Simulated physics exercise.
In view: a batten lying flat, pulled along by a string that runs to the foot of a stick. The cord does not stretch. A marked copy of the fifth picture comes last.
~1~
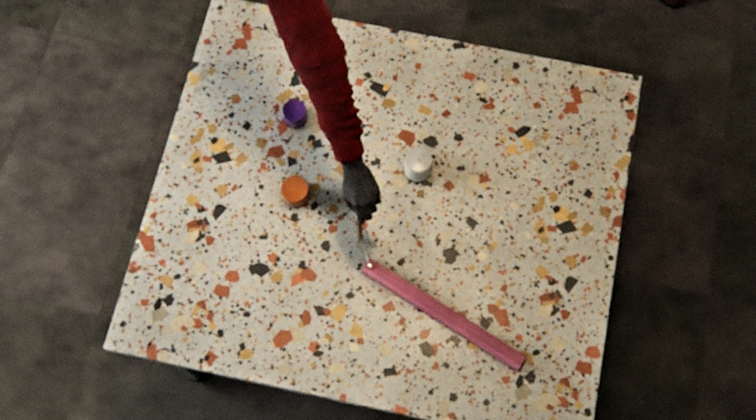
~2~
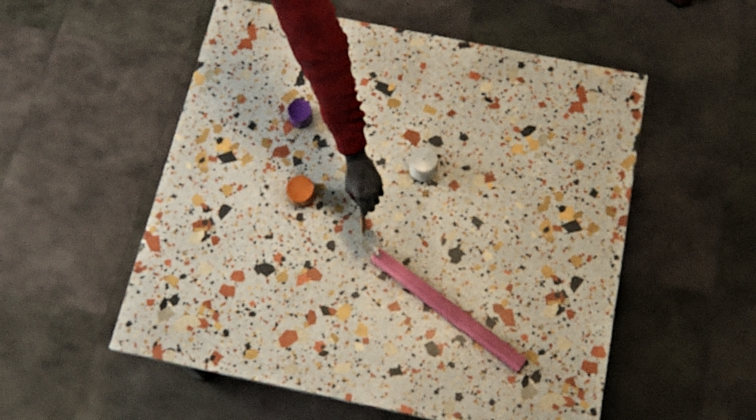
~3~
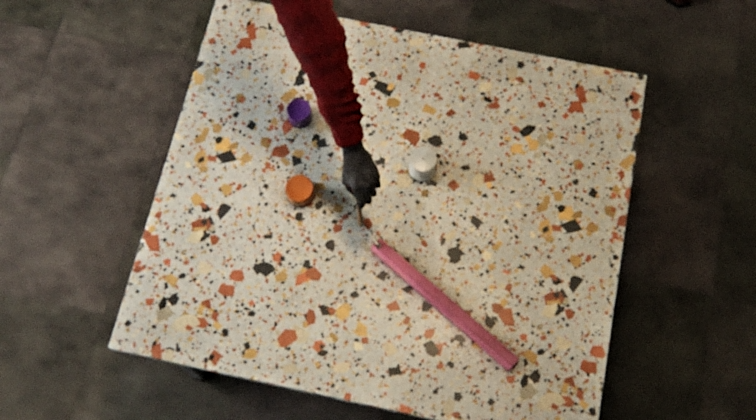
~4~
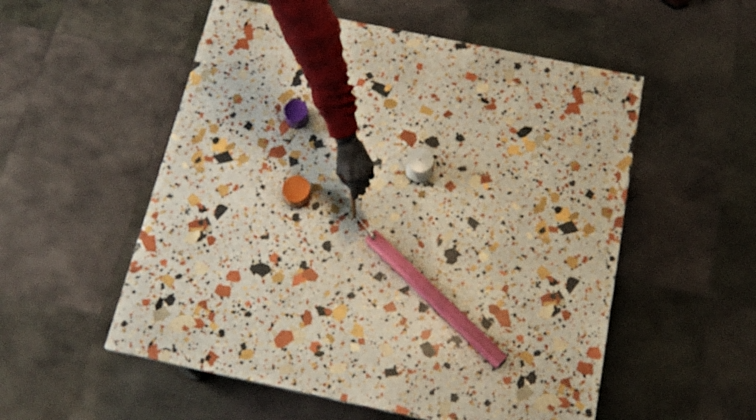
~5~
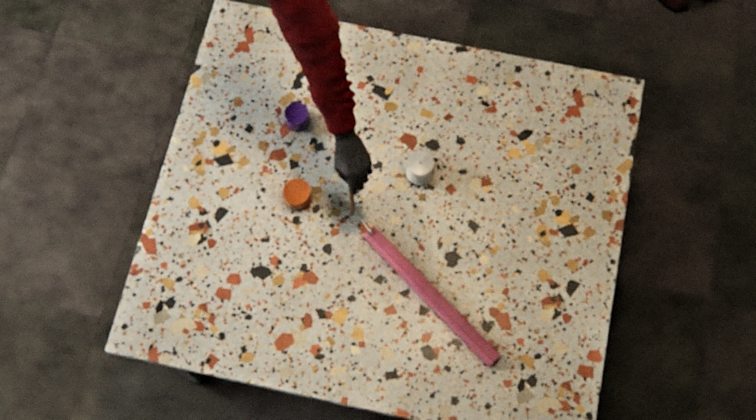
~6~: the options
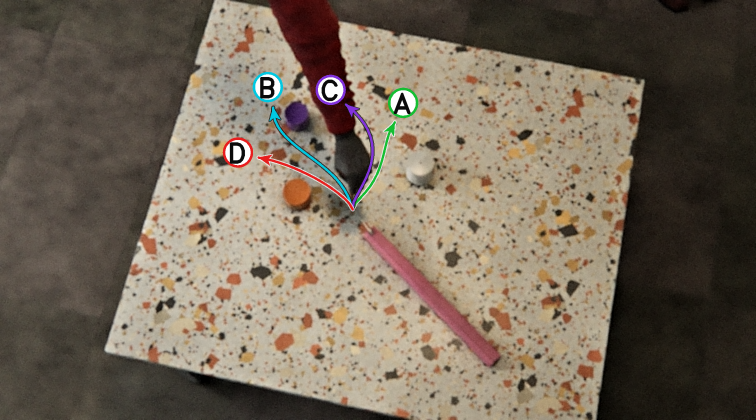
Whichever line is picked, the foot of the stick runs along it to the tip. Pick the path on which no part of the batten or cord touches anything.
Choose path C.
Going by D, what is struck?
It is the orange tub.
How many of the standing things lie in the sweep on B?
It touches one.
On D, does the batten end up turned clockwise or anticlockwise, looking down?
On that path, anticlockwise.
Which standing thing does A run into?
The white tin.
On the marked copy, A from (353, 209) via (380, 168) to (395, 122); B from (353, 209) via (308, 155) to (273, 107); C from (353, 209) via (373, 150) to (346, 105); D from (353, 209) via (307, 174) to (258, 158).
With C. Early on, foot of the stick (370, 169), middle of the batten (420, 268).
Further on, foot of the stick (366, 128), middle of the batten (406, 228).
At the end, foot of the stick (342, 102), middle of the batten (390, 196); nothing has been touched.
As for the rest, A meets the white tin; B meets the purple tub; D meets the orange tub.
